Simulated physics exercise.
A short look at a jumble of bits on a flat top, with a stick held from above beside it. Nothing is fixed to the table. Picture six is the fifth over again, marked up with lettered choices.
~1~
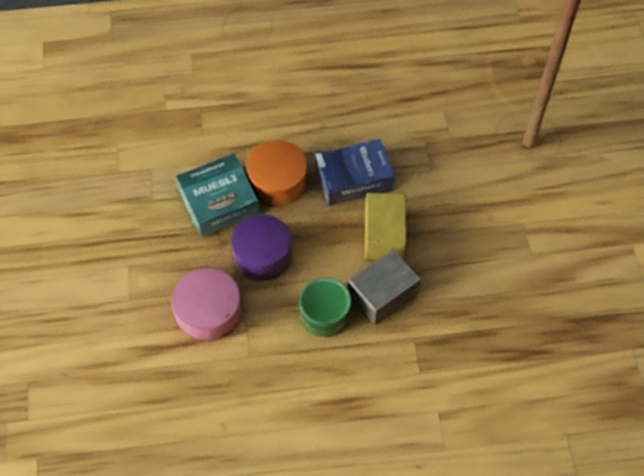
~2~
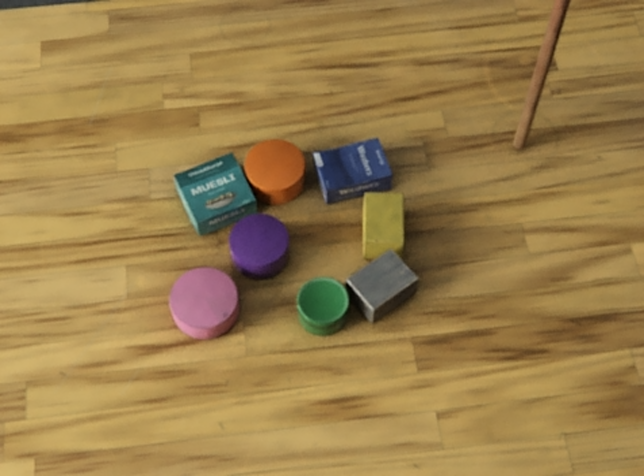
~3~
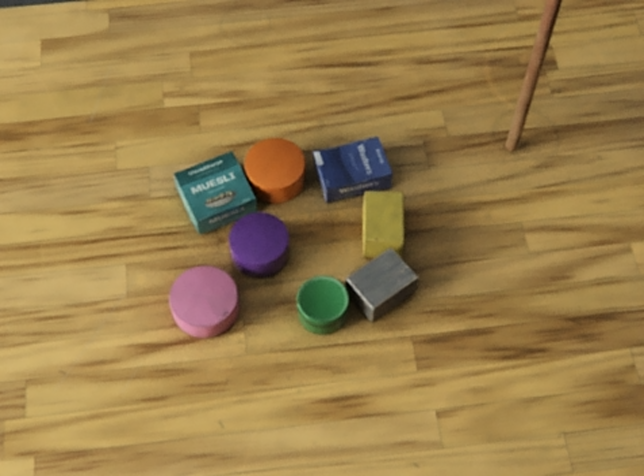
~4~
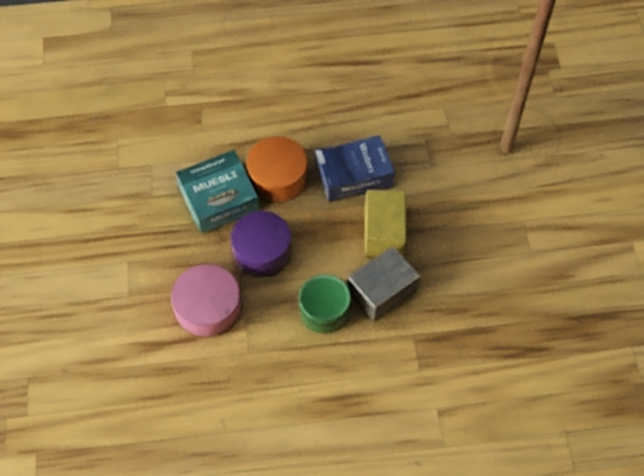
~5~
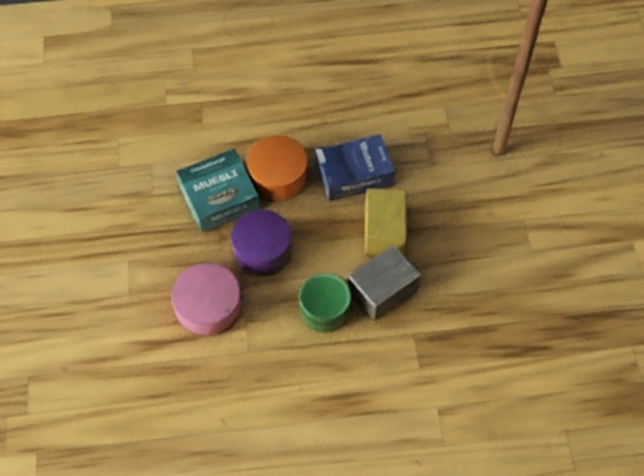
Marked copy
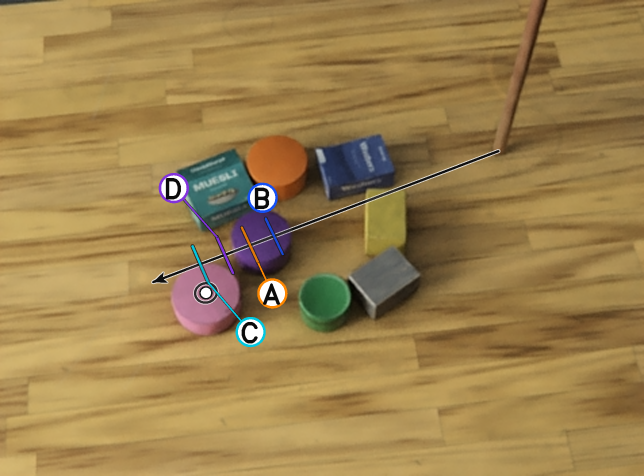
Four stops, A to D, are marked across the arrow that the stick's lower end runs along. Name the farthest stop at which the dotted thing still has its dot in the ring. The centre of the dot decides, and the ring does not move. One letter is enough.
B.
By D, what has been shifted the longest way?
The purple pot.
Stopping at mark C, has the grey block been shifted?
No.
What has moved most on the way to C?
The purple pot.
On the marked copy, A at (250, 246); B at (274, 237); C at (200, 264); D at (225, 255); the arrow from (498, 151) to (153, 282); the white dot at (206, 293).
Taking B. A third of the way, foot of the stick (420, 182).
Two thirds of the way, foot of the stick (340, 212); blue box (326, 165); orange pot (257, 153).
When it is over, foot of the stick (274, 237); blue box (326, 165); orange pot (257, 153); the dot is still in its ring.
As for the rest, A shifts the dotted thing to (193, 316); C shifts the dotted thing to (176, 348); D shifts the dotted thing to (182, 333).
